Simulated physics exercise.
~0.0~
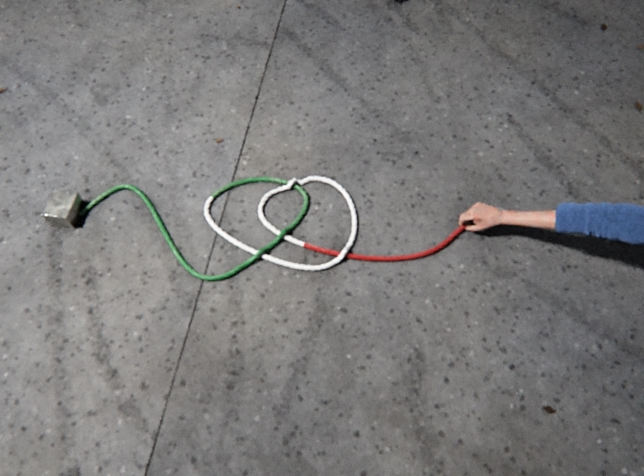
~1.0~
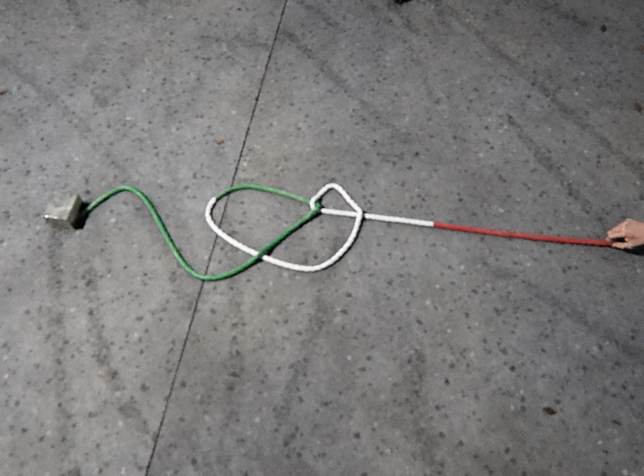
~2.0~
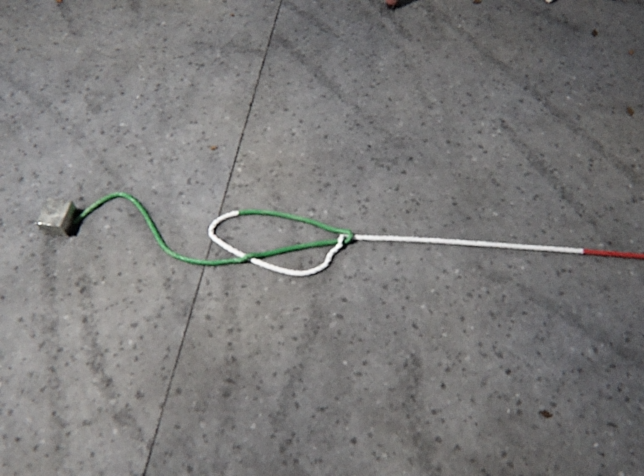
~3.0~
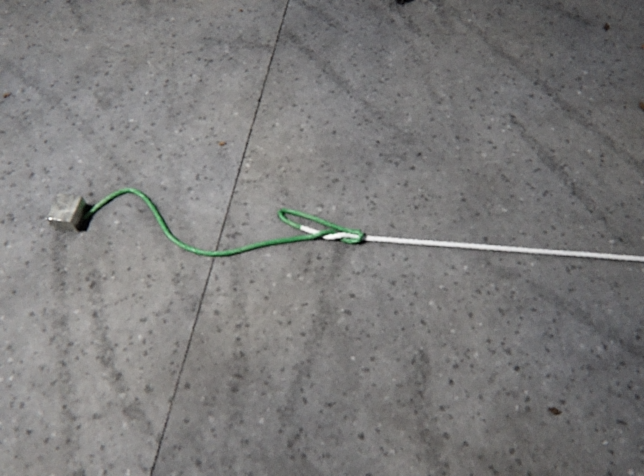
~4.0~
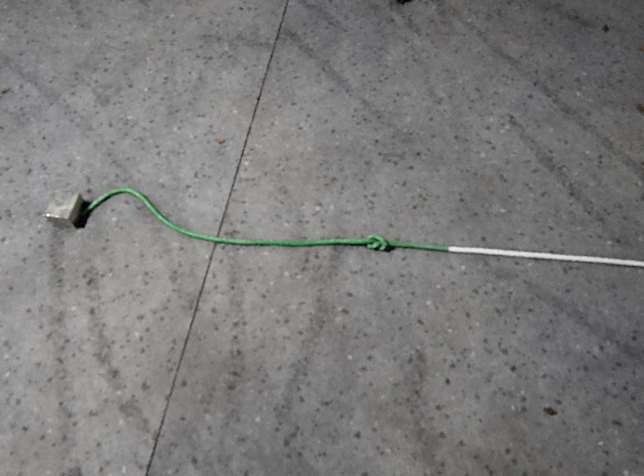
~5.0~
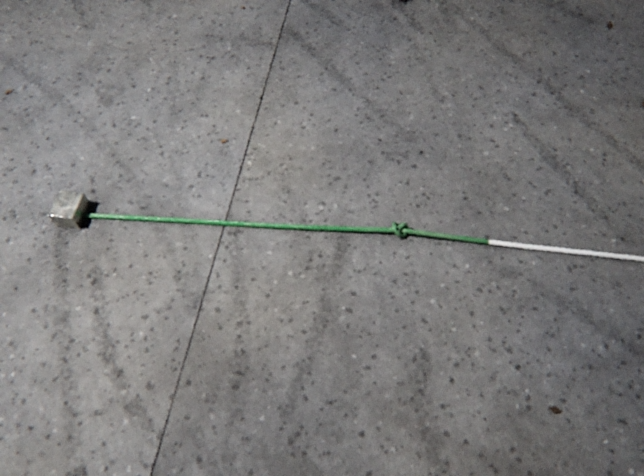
At first, a green, white and red rope lies in overlapping loops on a gray, speckled floor, its green end at a small block on the left and its red end held by a hand on the right. The hand pulls the red end away to the right, and the inner loop shrinks. As the red section slides out of view, the white part straightens and the remaining loop narrows. It then closes into a small green knot. Finally, the curve on the left straightens, leaving the rope taut with the tight knot still in its green section.
